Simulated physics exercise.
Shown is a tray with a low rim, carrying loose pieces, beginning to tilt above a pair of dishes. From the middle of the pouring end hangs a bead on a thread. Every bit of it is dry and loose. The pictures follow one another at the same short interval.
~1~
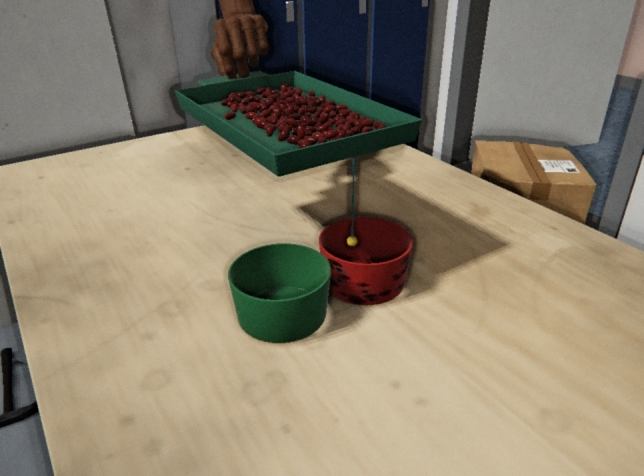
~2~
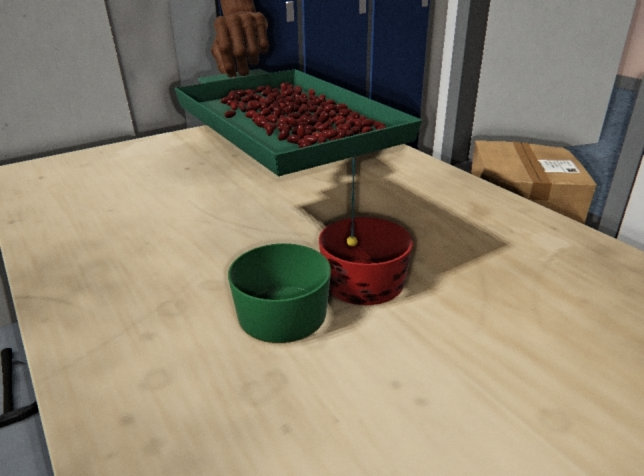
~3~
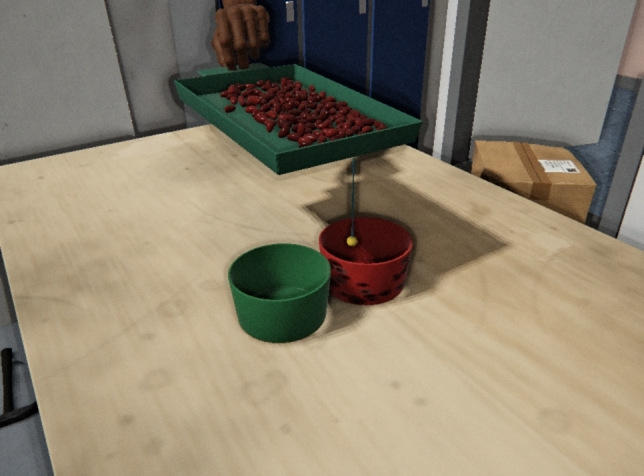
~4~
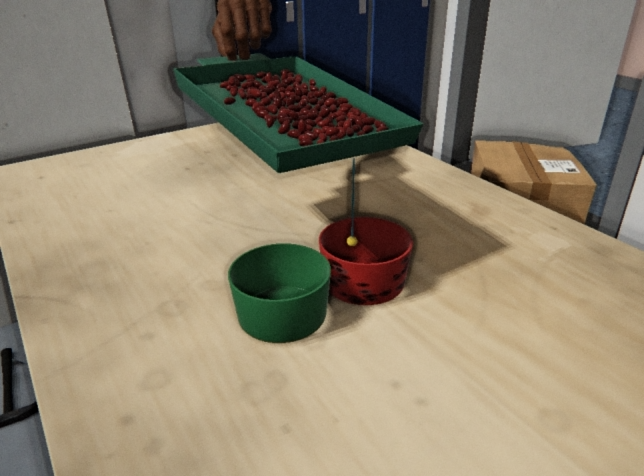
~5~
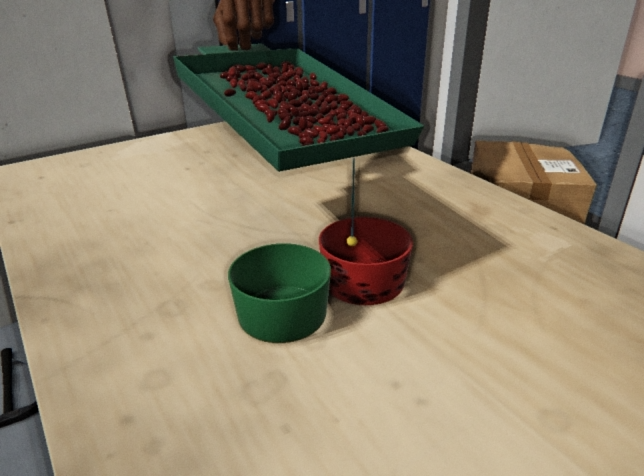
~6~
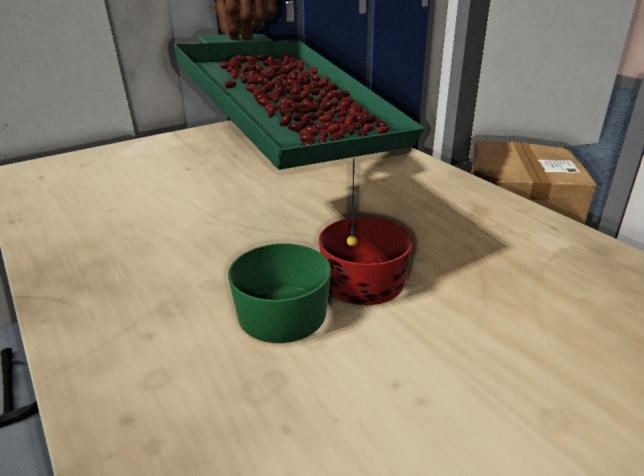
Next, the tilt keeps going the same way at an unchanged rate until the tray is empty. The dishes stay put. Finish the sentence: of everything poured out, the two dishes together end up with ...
They end up with a minority of it.
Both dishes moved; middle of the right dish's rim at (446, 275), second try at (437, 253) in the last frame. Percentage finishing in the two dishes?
You'd get 30 in a hundred first and 90 in a hundred after that.
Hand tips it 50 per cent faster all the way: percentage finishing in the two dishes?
Expected result: Around 10 per cent.
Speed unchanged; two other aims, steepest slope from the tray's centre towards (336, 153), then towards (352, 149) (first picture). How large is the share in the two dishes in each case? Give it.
First heading roughly 0 %, second roughly 0 %.
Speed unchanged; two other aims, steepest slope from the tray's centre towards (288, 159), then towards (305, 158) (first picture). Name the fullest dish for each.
On the first try it's the left-side dish, on the second the left-side dish.
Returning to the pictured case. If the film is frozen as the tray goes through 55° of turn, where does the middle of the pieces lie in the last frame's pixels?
Somewhere about pixel (355, 78).
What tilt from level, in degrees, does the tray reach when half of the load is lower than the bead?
Roughly 110 degrees from level.
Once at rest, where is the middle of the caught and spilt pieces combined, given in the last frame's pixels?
Once nothing moves, the middle sits near (434, 307).
Soon, tray tipped steeply; all on the tray.
A while on, tray tipped right over; nearly all on the tray; a stray few in the right dish; a stray few outside both; a stray few in the air.
Towards the end, tray tipped past a quarter turn; about a quarter in the right dish; most outside both.
Finally, tray tipped past a quarter turn; none in the left dish; about a quarter in the right dish; most outside both.
